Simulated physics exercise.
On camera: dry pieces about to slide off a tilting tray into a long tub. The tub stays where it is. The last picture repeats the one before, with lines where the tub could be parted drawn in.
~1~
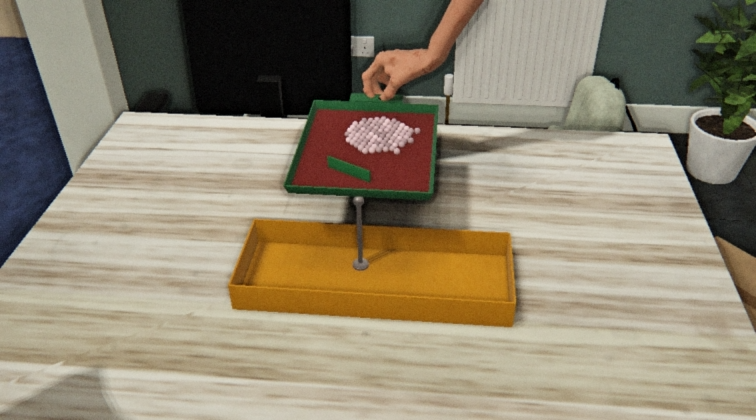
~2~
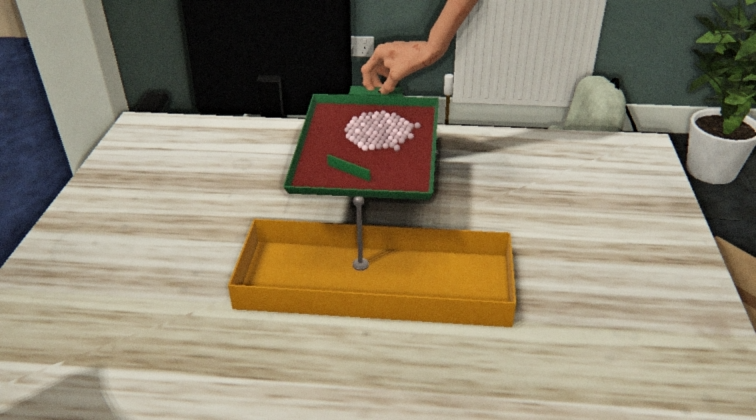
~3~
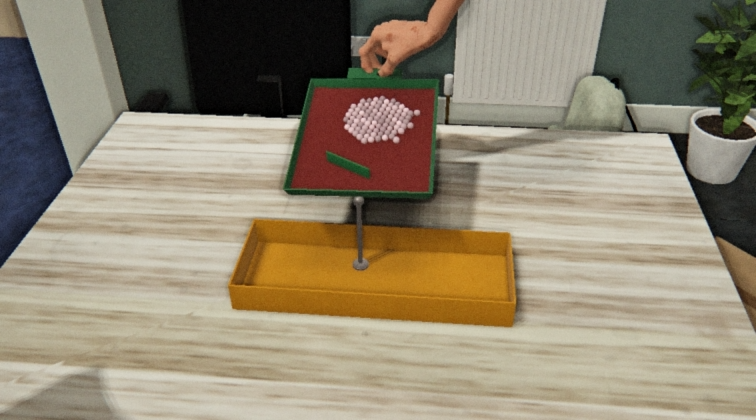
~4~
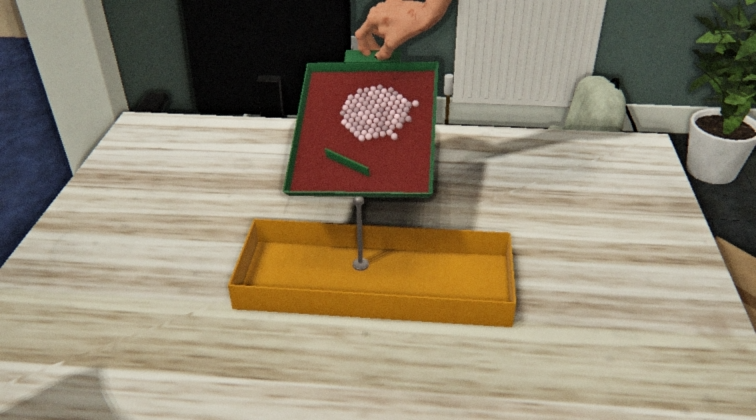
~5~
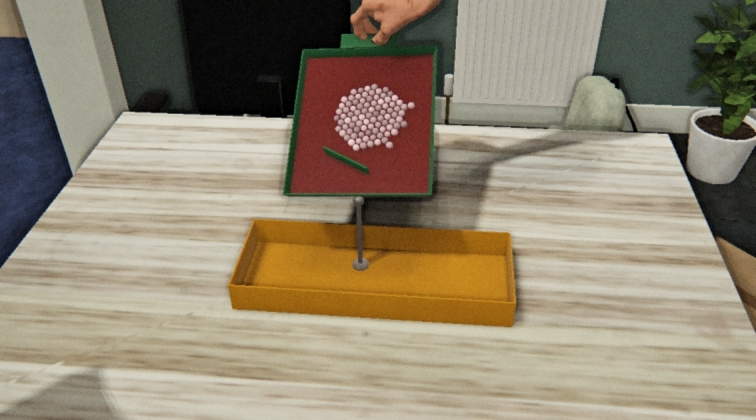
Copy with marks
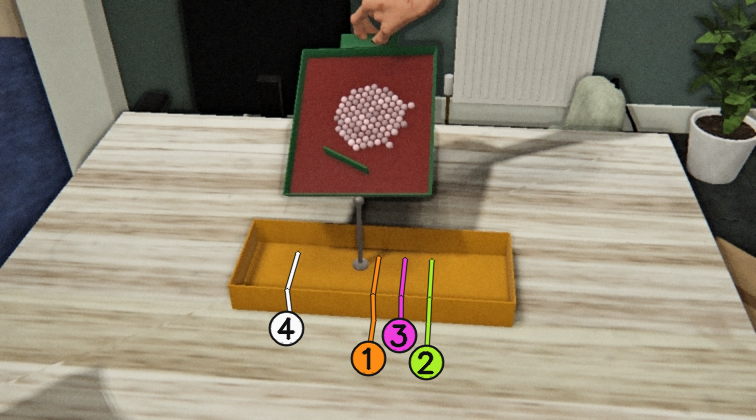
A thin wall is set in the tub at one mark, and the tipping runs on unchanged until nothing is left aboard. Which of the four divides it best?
The answer is line 1.
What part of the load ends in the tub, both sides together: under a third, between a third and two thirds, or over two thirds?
It is over two thirds.
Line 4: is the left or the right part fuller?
The right side.
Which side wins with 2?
Left.
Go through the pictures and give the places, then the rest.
Corners of the pouring end near (288, 184) and (429, 191), level; middle of the load near (378, 134), sugar pearls, in the first frame.
Corners of the pouring end near (287, 185) and (429, 191), barely tipped; fin from (328, 155) to (370, 171), in the second frame.
Corners of the pouring end near (287, 187) and (429, 191), a little tipped; front corners of the tub near (229, 285) and (515, 303), in the third frame.
Corners of the pouring end near (287, 189) and (428, 191), clearly tipped; far corners near (310, 65) and (435, 64), in the fourth frame.
Corners of the pouring end near (287, 191) and (428, 191), clearly tipped; the left corner sinks a little lower, in the fifth frame.
On the marked copy, line 1 crosses the front rim at (373, 294); line 2 crosses the front rim at (429, 298); line 3 crosses the front rim at (401, 296); line 4 crosses the front rim at (287, 289).
Choosing 1, of what is caught, close to half on the left of the divider, close to half on the right.
Choosing 2, of what is caught, all but a few on the left of the divider, only a few on the right.
Choosing 3, of what is caught, the bulk on the left of the divider, a small share on the right.
Choosing 4, of what is caught, a small share on the left of the divider, the bulk on the right.
